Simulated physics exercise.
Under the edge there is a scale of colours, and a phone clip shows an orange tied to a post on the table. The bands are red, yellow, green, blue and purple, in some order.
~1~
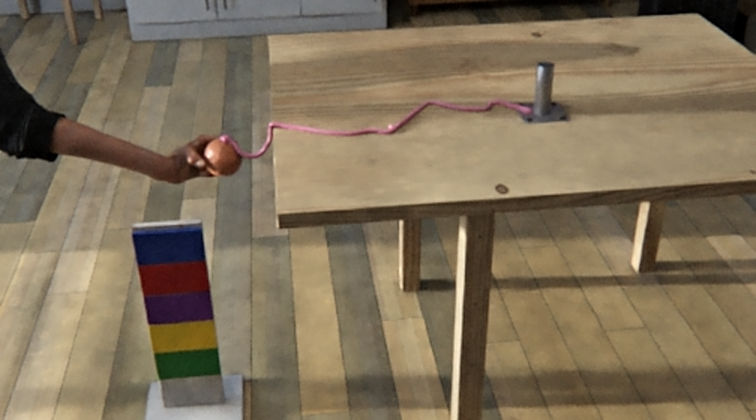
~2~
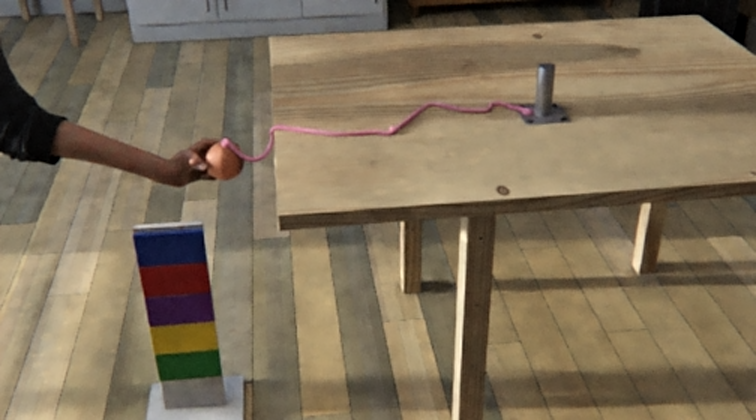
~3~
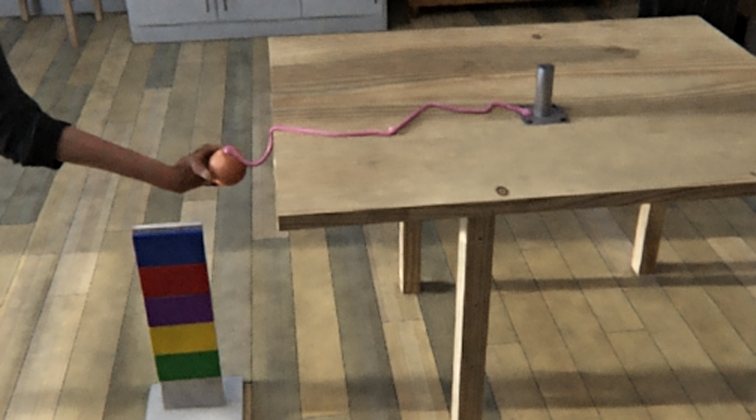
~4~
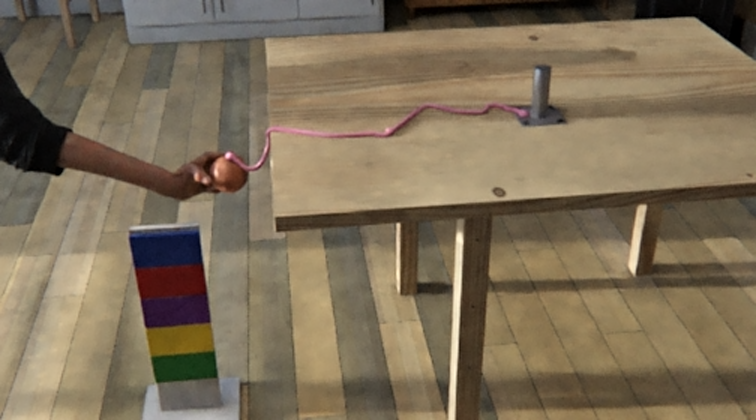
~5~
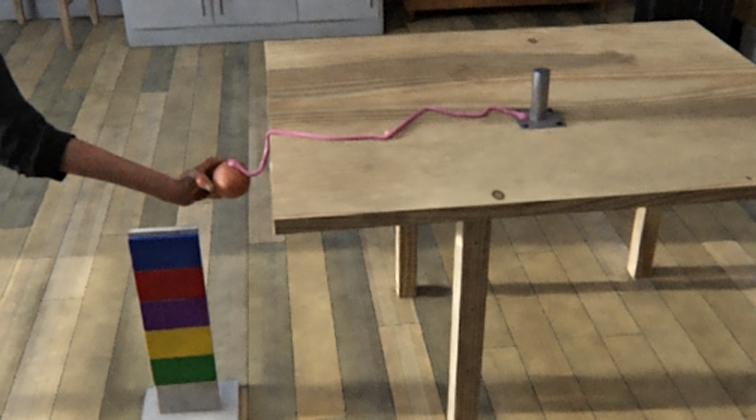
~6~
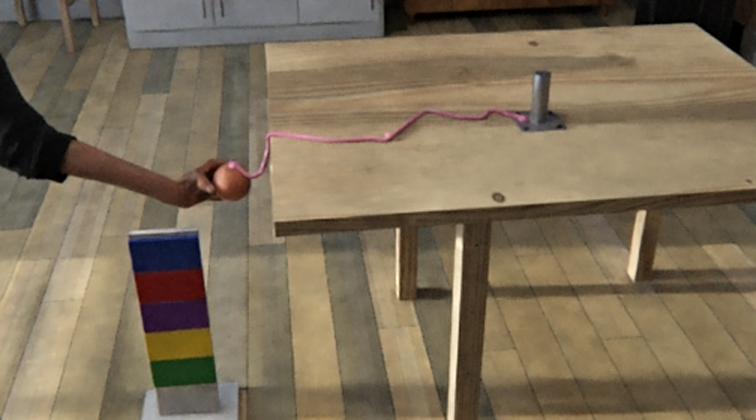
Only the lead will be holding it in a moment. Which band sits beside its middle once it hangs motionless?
The red band.
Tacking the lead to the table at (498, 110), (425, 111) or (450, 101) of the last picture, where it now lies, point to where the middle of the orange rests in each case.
About (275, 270), (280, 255) and (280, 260).
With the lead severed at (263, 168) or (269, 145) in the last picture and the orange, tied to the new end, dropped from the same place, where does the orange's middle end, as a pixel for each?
Taking them in turn, near (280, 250) and near (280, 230).
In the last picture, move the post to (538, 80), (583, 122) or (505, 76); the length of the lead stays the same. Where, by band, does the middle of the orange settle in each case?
Try one - blue; try two - blue; try three - red.
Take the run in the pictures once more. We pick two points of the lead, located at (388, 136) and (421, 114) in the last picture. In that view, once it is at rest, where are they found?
First near (319, 129), second near (385, 127).
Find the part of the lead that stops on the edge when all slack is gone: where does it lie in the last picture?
Pixel (346, 141) or thereabouts.
A little later, orange near (302, 281); level with red.
Next, orange near (268, 285); level with red.
When it is over, orange near (276, 285); level with red. The red one.
